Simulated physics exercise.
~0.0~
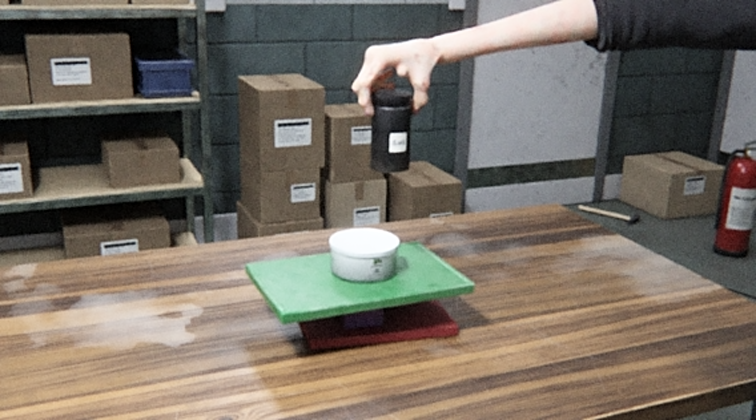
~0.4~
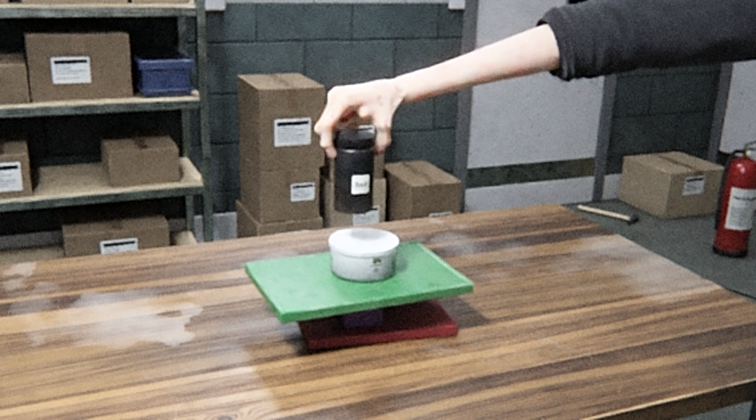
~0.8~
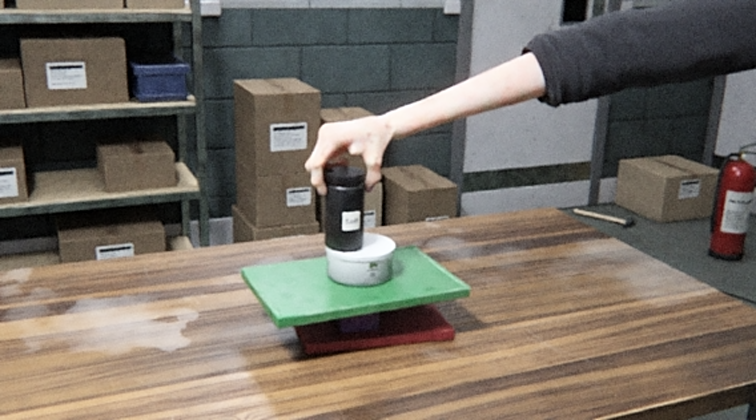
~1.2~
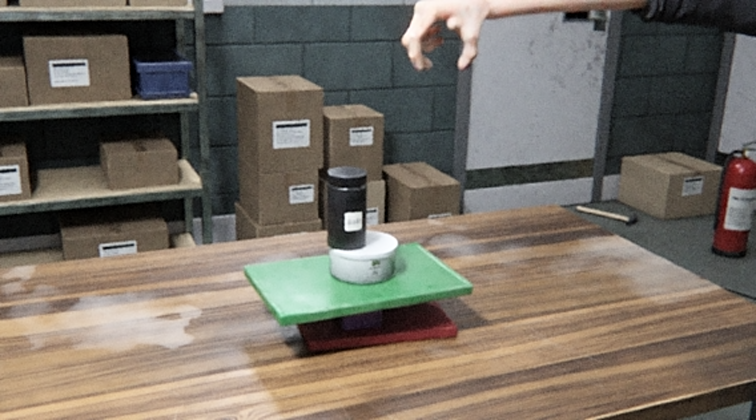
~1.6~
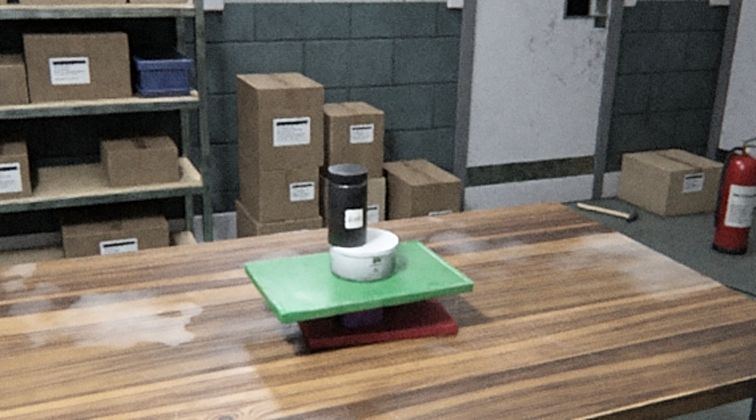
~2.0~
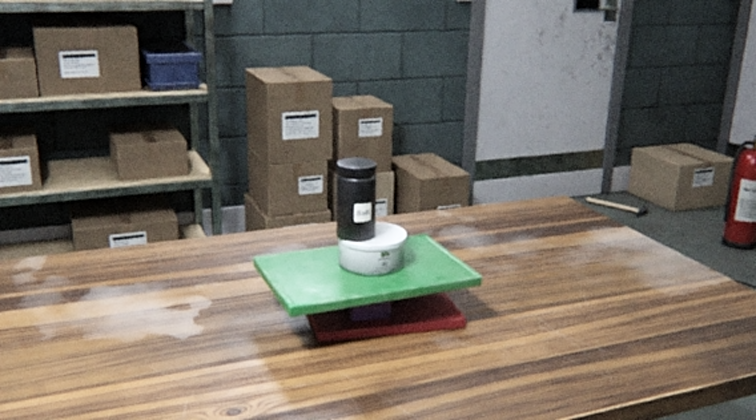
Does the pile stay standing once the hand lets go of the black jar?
Yes, the pile holds. The black jar stays upright on the white tub, and everything beneath it remains in place.
